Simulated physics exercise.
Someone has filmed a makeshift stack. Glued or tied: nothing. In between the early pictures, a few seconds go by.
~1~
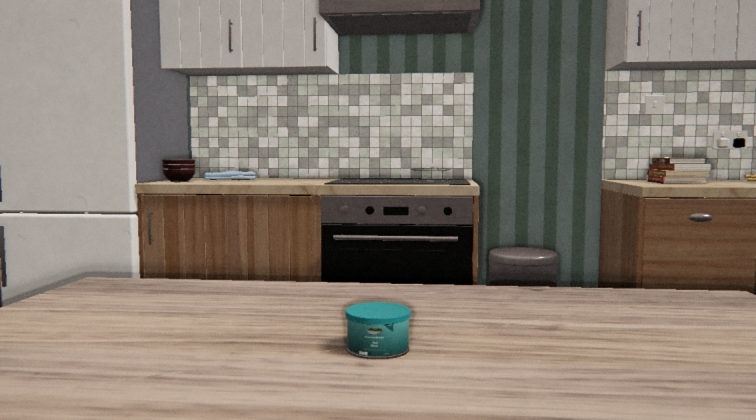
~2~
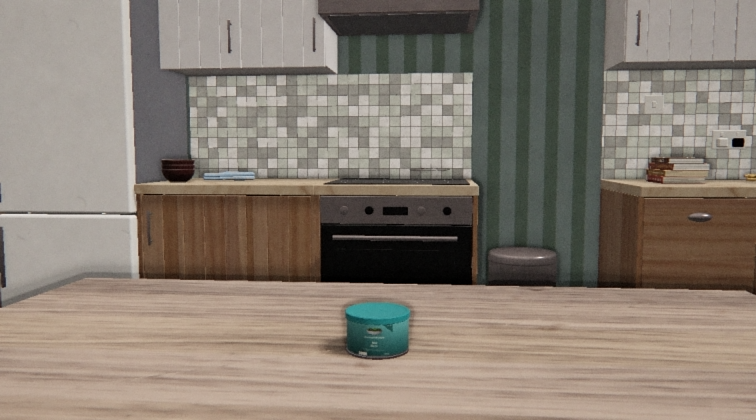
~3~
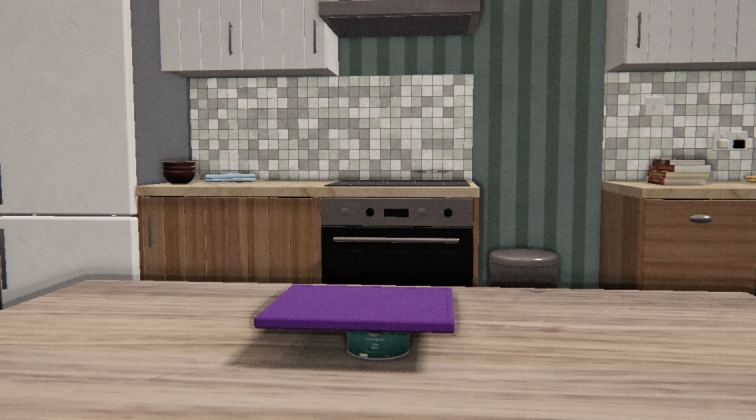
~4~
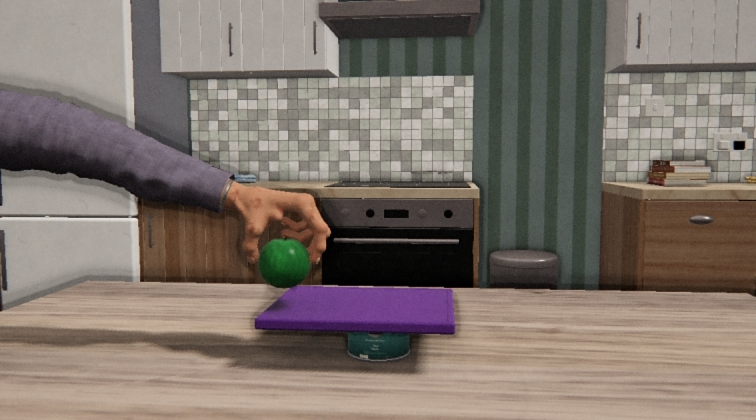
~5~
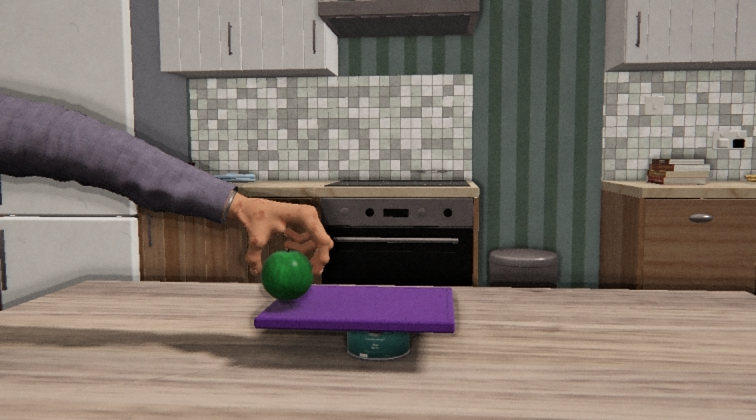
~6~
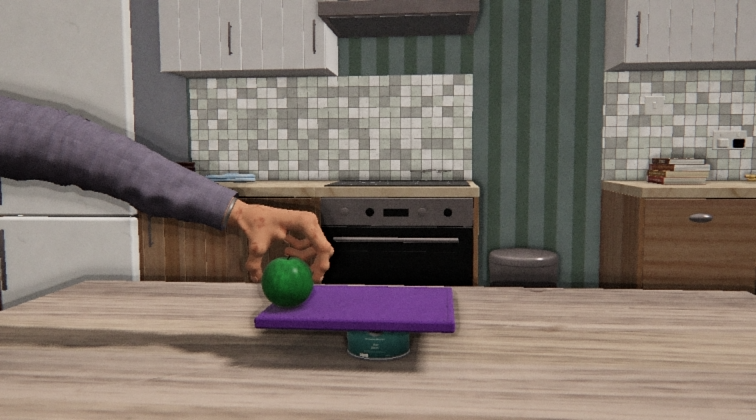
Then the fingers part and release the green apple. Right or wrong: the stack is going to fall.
Right, it falls.
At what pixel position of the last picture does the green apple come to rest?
It ends near (214, 334).
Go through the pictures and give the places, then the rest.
The last thing is not in view yet; turquoise tub (378, 330), in the first picture.
The last thing is not in view yet; turquoise tub (378, 330), in the second picture.
The last thing is not in view yet; turquoise tub (378, 332), in the third picture.
On its way; green apple (285, 263); turquoise tub (379, 333), in the fourth picture.
On its way; green apple (288, 275); turquoise tub (378, 332), in the fifth picture.
In place under the hand; green apple (288, 282); turquoise tub (379, 331), in the sixth picture.
Then, 0.30 s after the last picture, green apple now fallen; purple lid tipped 34° from how it was.
Then, 0.40 s after the last picture, purple lid tipped 31° from how it was.
Then, 0.50 s after the last picture, purple lid tipped 23° from how it was.
Then, 0.70 s after the last picture, purple lid tipped 22° from how it was.
At rest, fallen, green apple; moved from the start, purple lid; turquoise tub in place. Seen from the same camera at the end, green apple near (214, 334). The stack loses its balance.
